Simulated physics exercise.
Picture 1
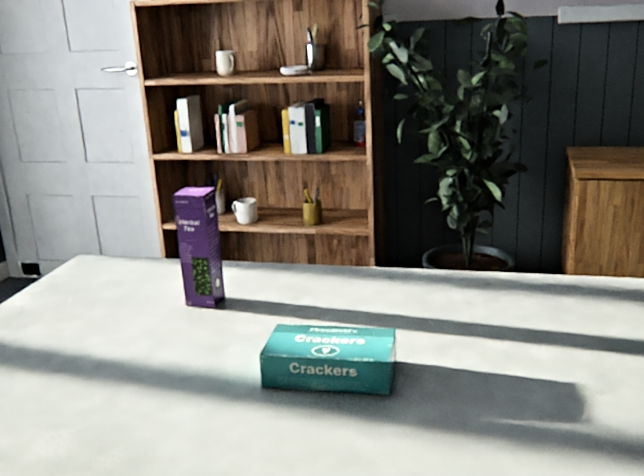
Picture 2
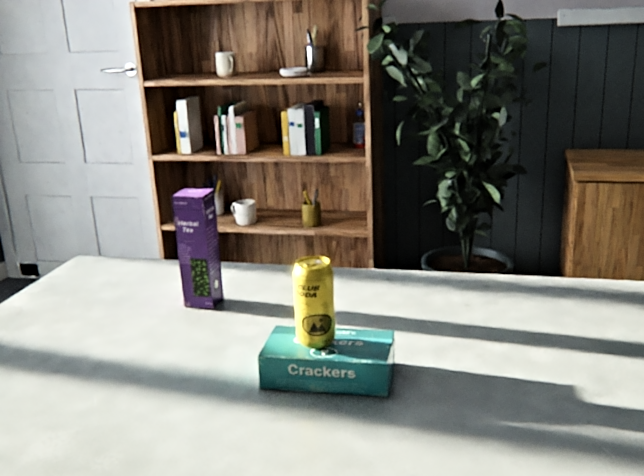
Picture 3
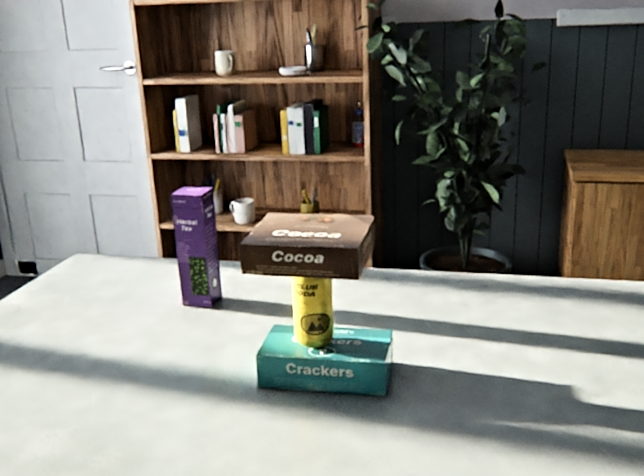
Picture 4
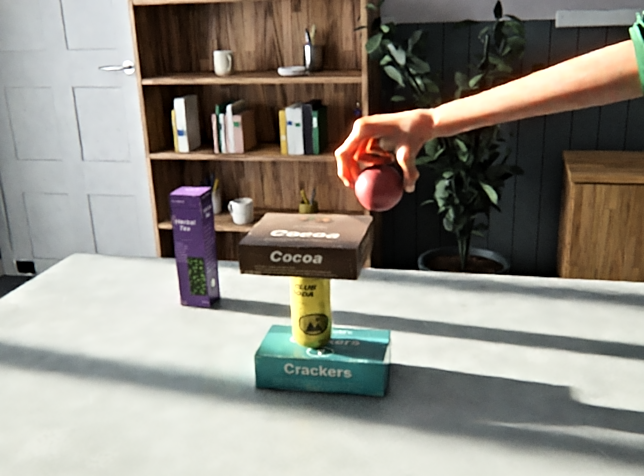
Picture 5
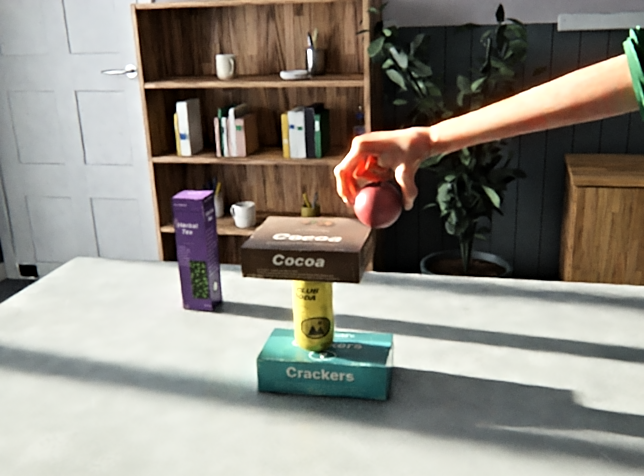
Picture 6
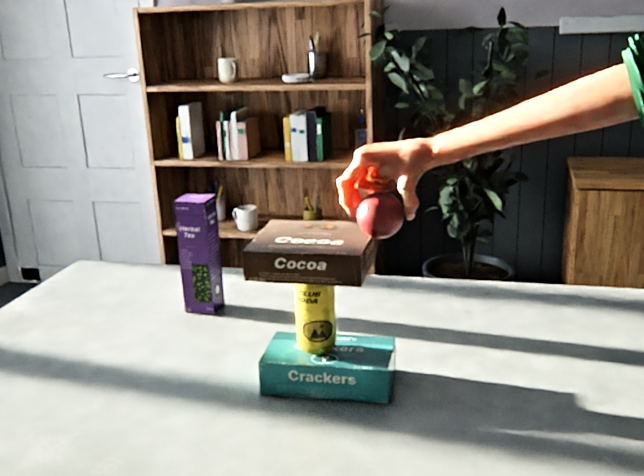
In a sunlit room with a bookshelf and plant, a purple carton and a turquoise crackers box sit on a pale table. A yellow can appears on the crackers box, then a brown cocoa box on top of it. A hand reaches in from the right and lowers a red apple onto the cocoa box's right edge, still gripping it.
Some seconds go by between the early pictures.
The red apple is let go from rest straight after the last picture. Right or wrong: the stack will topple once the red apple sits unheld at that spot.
Right.
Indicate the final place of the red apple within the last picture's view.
It finishes at about (436, 370).
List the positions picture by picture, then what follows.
In the first frame, the last thing is not in view yet; turquoise packet (330, 357).
In the second frame, the last thing is not in view yet; purple carton (199, 249).
In the third frame, the last thing is not in view yet; turquoise packet (327, 358).
The fourth frame shows still above its spot; red apple (379, 187); purple carton (196, 247).
The fifth frame shows still above its spot; red apple (378, 205); turquoise packet (327, 362).
The sixth frame shows set down, still held; red apple (380, 215); purple carton (200, 254).
Then, 0.30 s past the last view, red apple now fallen.
Then, 0.40 s past the last view, things are still on the move.
Finally, fallen, red apple; the other 4 still in place. Final places as the last picture's camera would see them, red apple near (436, 370). The pile gives way.
